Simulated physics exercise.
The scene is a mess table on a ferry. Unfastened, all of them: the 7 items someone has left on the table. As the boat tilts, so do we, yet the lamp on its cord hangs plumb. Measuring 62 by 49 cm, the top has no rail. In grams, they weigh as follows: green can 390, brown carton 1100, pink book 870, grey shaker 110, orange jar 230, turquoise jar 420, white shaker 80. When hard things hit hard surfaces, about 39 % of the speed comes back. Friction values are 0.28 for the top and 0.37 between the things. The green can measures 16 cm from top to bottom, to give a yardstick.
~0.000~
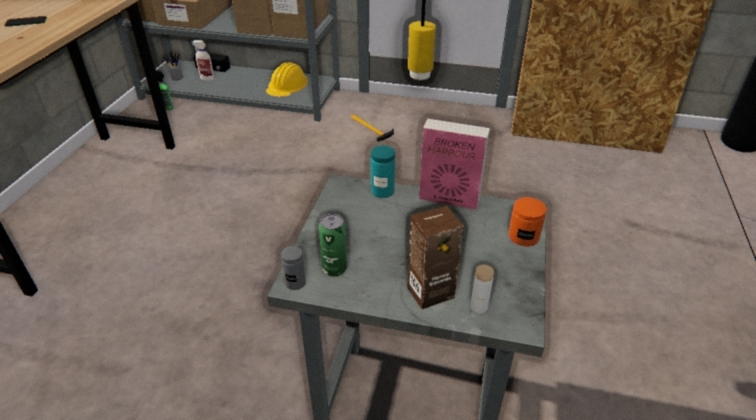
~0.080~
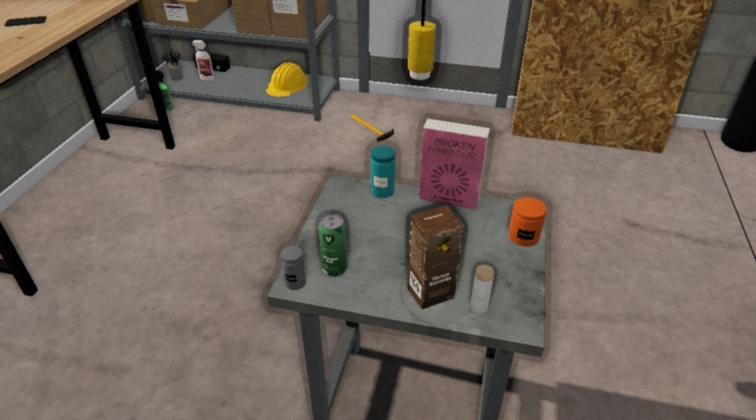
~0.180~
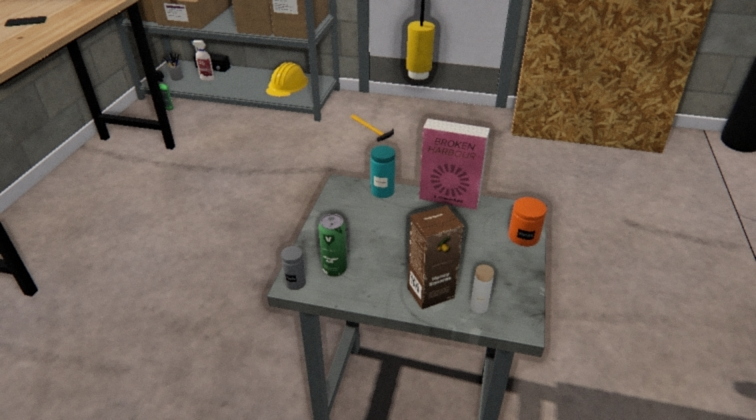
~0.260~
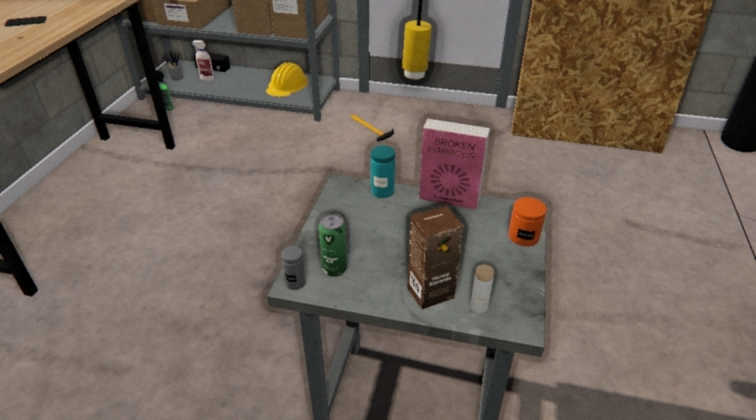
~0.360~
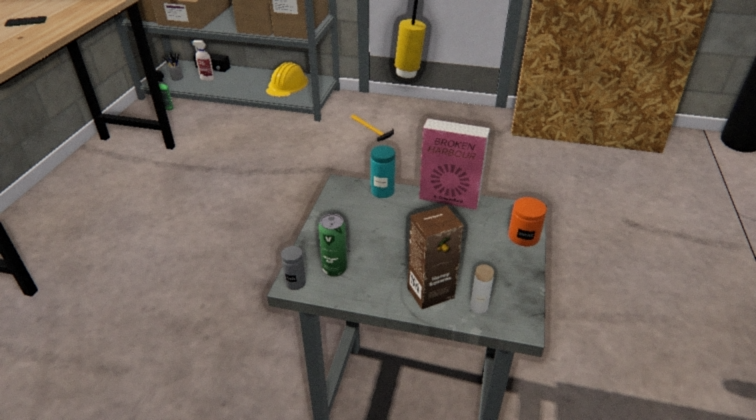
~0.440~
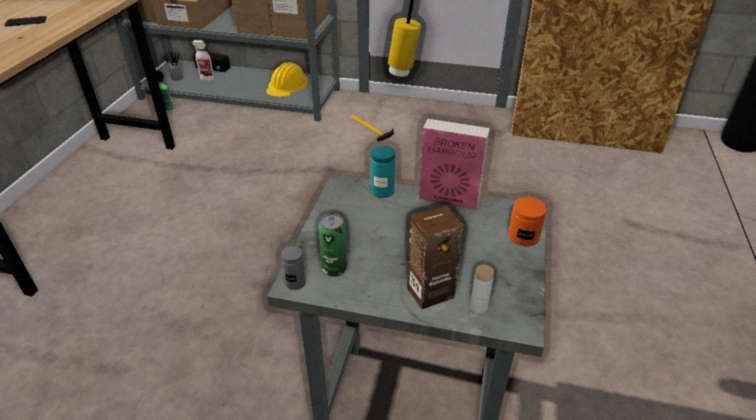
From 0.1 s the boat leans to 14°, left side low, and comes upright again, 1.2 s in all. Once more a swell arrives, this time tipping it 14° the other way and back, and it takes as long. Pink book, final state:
Upright.
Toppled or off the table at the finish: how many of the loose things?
0 of them.
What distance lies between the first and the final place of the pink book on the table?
Roughly 0 cm.
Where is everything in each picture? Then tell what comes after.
In the first picture, boat level; pink book (453, 165); green can (333, 247).
In the second picture, boat level; grey shaker (294, 268); orange jar (527, 222).
In the third picture, boat level; turquoise jar (383, 172); white shaker (482, 290).
In the fourth picture, heel 2°, left side down; green can (333, 247); brown carton (434, 259).
In the fifth picture, heel 6°, left side down; grey shaker (294, 268); orange jar (527, 222).
In the sixth picture, heel 8°, left side down; pink book (453, 165); turquoise jar (383, 172).
Around 0.94 s, heel 9°, left side down.
Around 1.74 s, heel 12°, right side down.
Around 2.54 s, boat level.
Finally (3.0 s), all 7 still in place (within 5 cm). Final places as that camera would see them, pink book near (453, 165).
